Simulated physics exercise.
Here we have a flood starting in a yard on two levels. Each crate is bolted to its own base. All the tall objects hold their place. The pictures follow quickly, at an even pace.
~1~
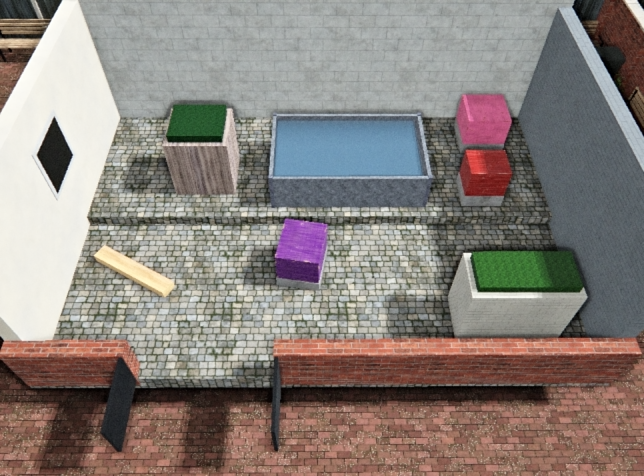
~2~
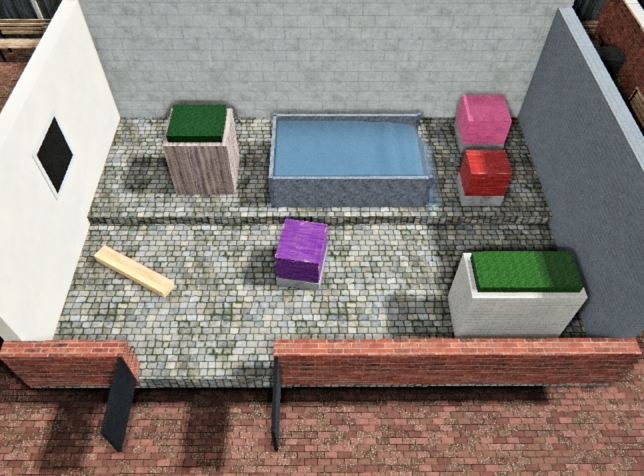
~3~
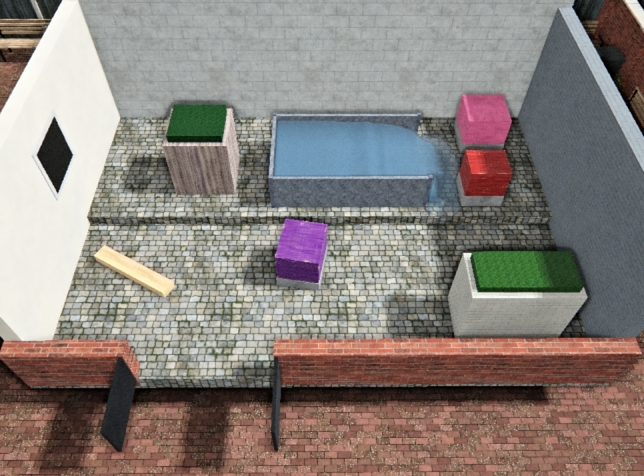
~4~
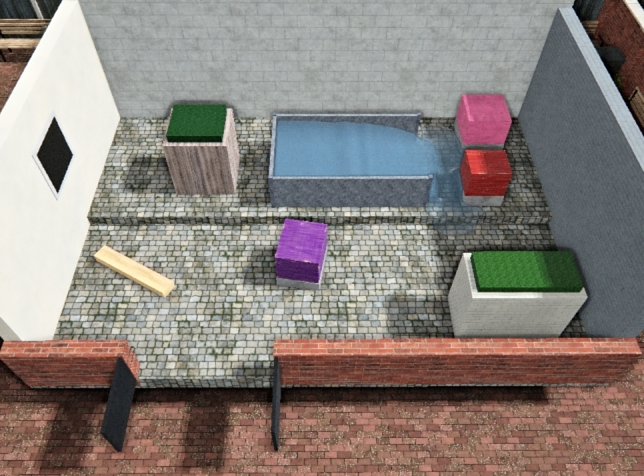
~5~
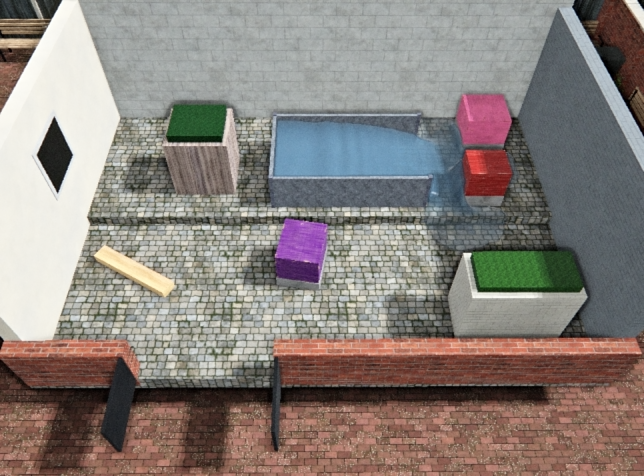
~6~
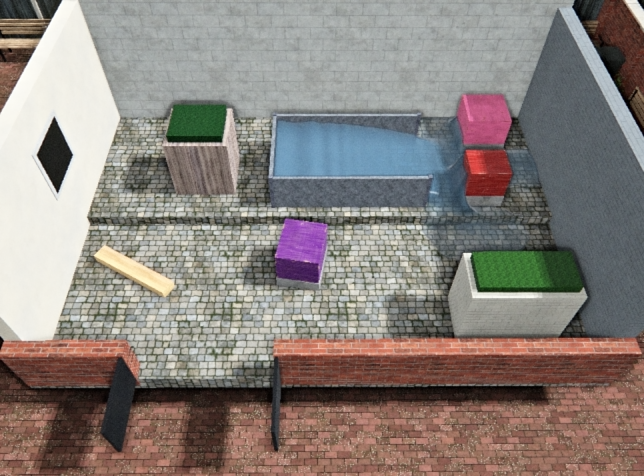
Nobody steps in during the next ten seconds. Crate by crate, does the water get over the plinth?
One by one: The purple crate stays dry; the red crate gets wet; the pink crate gets wet.
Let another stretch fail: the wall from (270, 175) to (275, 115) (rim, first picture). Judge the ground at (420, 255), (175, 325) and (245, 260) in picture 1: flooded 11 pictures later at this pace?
In that order: Not flooded, wet, awash.
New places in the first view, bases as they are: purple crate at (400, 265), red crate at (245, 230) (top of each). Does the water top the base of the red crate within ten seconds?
One by one: The red crate remains dry.
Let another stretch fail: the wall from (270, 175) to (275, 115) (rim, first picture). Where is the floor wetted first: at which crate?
First comes the purple one.
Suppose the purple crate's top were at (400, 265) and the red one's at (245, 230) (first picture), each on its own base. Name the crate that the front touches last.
It is the red one.
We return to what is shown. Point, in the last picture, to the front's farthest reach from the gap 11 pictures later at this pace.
Close to (585, 361).
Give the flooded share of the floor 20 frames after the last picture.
Some 45 per cent.
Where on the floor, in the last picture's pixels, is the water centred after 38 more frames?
Close to (374, 210).
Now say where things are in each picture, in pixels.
The first picture shows the open tank at (348, 148) is whole and still.
In the second picture, the front is at a hidden place, out from the gap at (419, 164).
In the third picture, water pours out at (418, 166) and has run to (428, 138).
In the fourth picture, water pours out at (418, 167) and has run to (455, 133).
In the fifth picture, the front is at (507, 157), out from the gap at (418, 167).
In the sixth picture, the front is at (527, 152), out from the gap at (418, 167).
A moment on, water covers 20 % of the floor; the purple crate not reached, the red crate water round its plinth, the pink crate water round its plinth.
Next, water covers 30 % of the floor; the purple crate not reached, the red crate water round its plinth, the pink crate water round its plinth.
Then, water covers 45 % of the floor; the purple crate not reached, the red crate water round its plinth, the pink crate water round its plinth.
Later, water covers 80 % of the floor; the purple crate water round its plinth, the red crate water round its plinth, the pink crate water round its plinth.
In the end, water covers 90 % of the floor; the purple crate stayed above the water, the red crate was topped, the pink crate was topped.
